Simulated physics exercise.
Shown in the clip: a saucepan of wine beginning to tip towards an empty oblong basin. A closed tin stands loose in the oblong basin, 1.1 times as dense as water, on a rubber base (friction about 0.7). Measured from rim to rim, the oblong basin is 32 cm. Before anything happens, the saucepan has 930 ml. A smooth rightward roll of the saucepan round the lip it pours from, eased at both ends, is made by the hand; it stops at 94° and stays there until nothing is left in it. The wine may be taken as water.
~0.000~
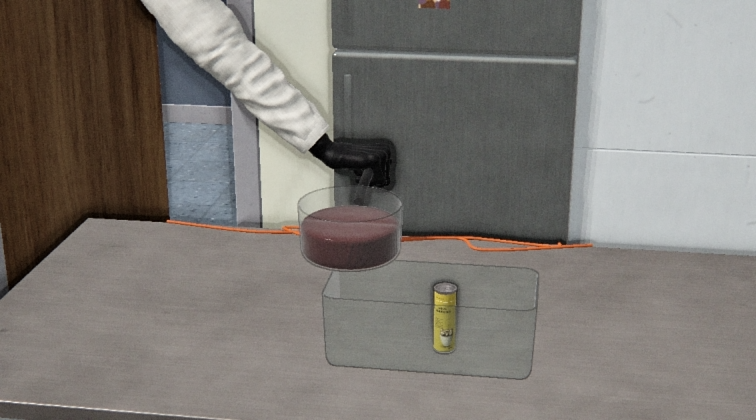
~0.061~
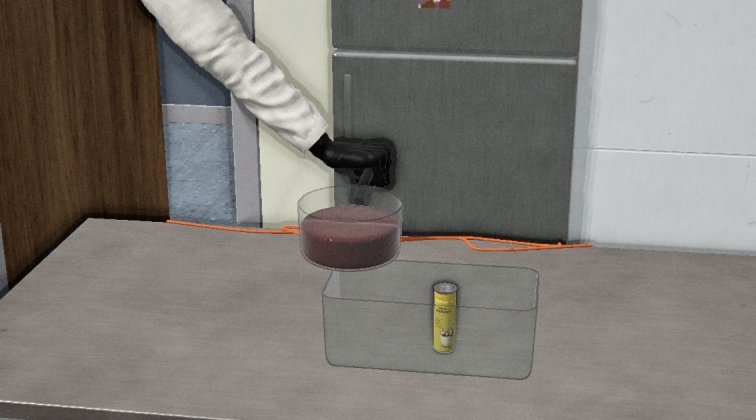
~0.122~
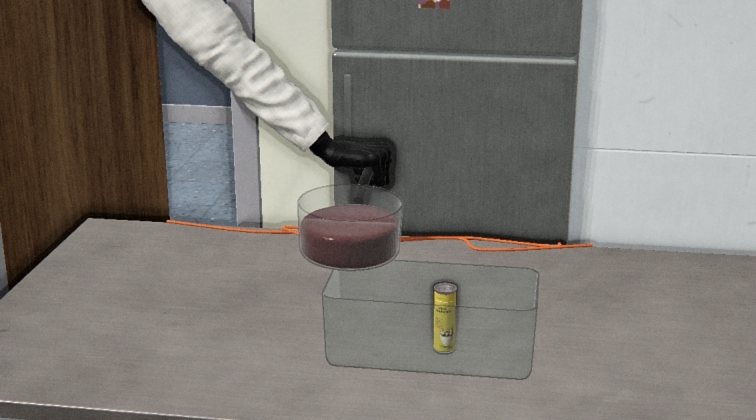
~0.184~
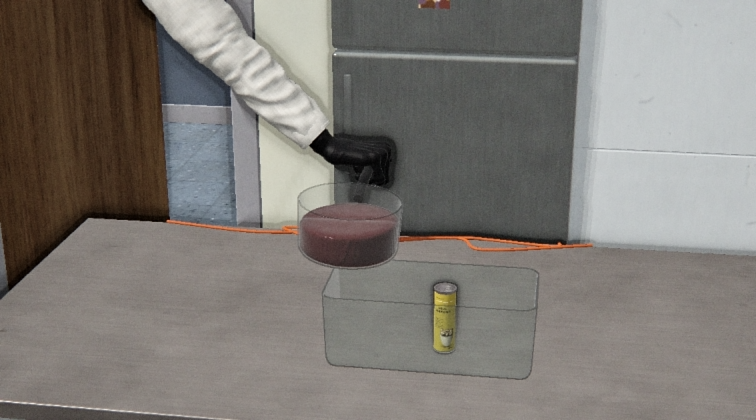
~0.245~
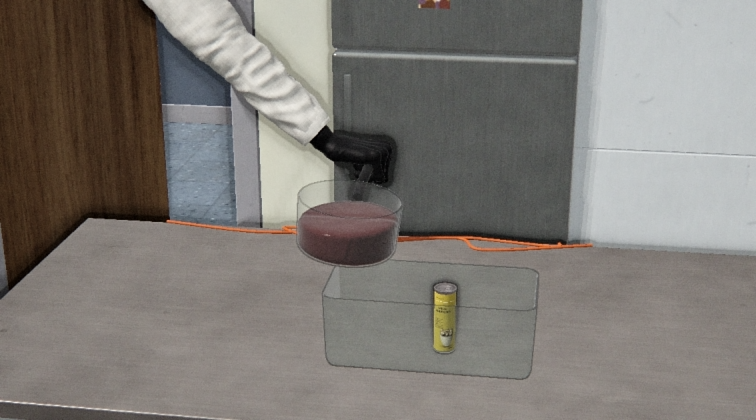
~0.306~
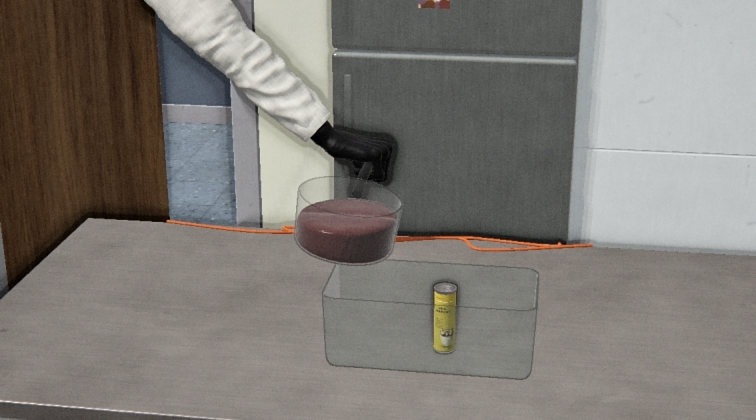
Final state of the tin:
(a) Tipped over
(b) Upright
The answer is b.
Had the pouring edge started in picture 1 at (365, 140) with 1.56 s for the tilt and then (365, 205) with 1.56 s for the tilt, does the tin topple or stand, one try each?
First it stays on its base; then it tips over.
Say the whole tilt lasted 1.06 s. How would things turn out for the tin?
The tin stays on its base.
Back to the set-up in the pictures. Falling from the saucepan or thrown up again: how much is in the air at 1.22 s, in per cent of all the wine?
Roughly 20 %.
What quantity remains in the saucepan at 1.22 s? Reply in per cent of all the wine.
I reckon near 26 per cent still sits there.
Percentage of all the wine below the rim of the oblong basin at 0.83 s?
Close to 1 in a hundred.
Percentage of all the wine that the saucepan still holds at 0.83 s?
Roughly 84 %.
Then, 0.83 s in, the tilt is 52° and 83 per cent is still to pour; the tin stands where it began.
Then, 1.22 s in, the tilt is 83° and 27 per cent is still to pour; the tin stands where it began.
Then, 1.62 s in, the tilt is 94° and 4 per cent is still to pour; the tin stands where it began.
Then, 2.06 s in, the tilt is 94° and 1 per cent is still to pour; the tin stands where it began.
Finally, the tin stands where it began.
